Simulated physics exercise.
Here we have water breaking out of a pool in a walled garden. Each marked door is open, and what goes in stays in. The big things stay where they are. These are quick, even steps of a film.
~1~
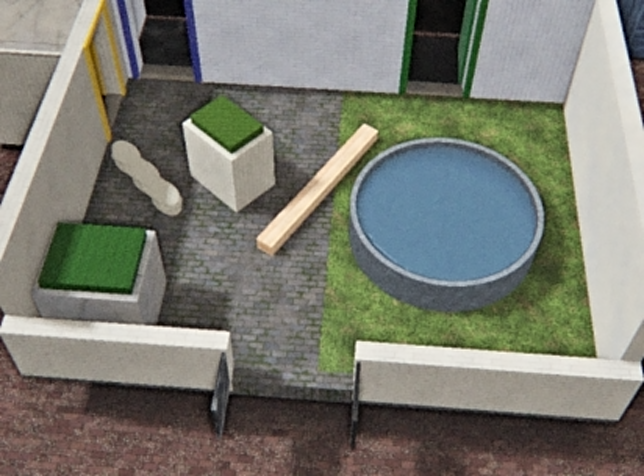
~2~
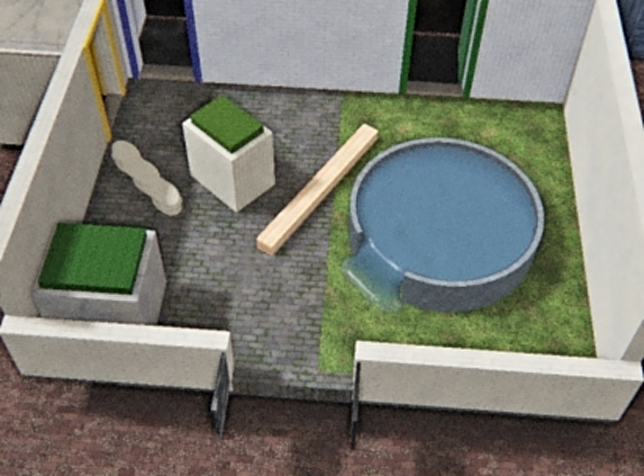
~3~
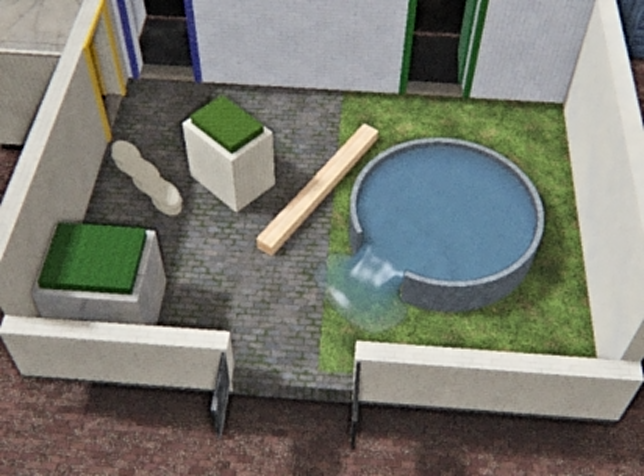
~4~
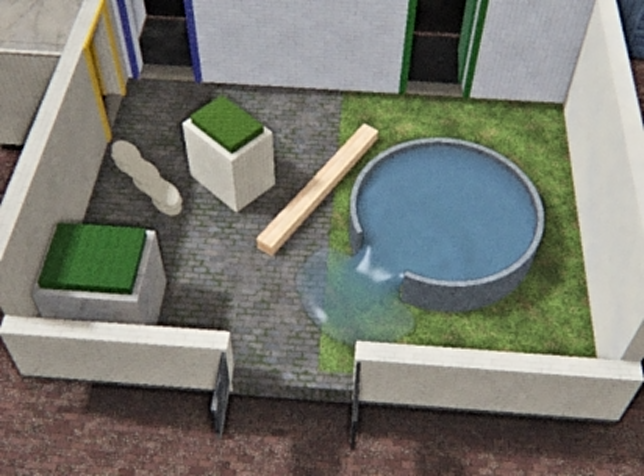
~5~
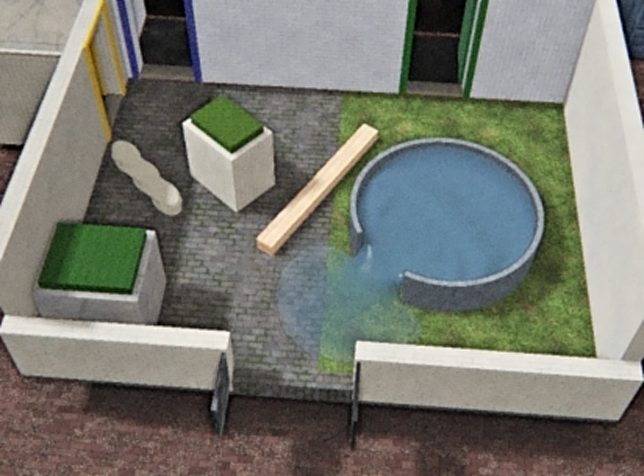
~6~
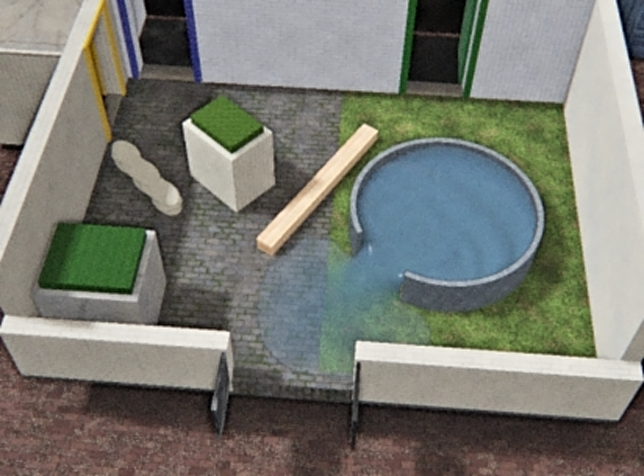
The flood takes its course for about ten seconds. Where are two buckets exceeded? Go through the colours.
One by one: The yellow door holds within the limit; the green door holds within the limit; the blue door holds within the limit.
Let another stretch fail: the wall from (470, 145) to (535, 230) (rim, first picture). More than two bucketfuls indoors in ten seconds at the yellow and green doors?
In short: The yellow door floods, the green door floods.
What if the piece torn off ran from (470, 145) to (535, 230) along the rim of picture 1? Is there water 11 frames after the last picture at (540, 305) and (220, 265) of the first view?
As listed: Covered, not flooded.
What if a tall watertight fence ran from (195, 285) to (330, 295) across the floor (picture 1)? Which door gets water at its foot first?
The yellow one.
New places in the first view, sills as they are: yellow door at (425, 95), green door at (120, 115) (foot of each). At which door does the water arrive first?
The one in green.
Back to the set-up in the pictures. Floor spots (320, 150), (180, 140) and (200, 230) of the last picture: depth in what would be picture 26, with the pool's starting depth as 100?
Roughly 0, 0 and 8 per cent, in turn.
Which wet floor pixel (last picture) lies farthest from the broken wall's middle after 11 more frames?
Close to (43, 350).
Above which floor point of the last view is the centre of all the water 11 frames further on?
Around (400, 255).
A moment on, water covers 20 % of the floor; the yellow door not reached, the green door not reached, the blue door not reached.
Next, water covers 25 % of the floor; the yellow door not reached, the green door not reached, the blue door not reached.
Then, water covers 35 % of the floor; the yellow door not reached, the green door not reached, the blue door not reached.
Later, water covers 50 % of the floor; the yellow door wet at the sill, nothing in, the green door not reached, the blue door wet at the sill, nothing in.
In the end, water covers 70 % of the floor; the yellow door wet at the sill, nothing in, the green door not reached, the blue door wet at the sill, nothing in.
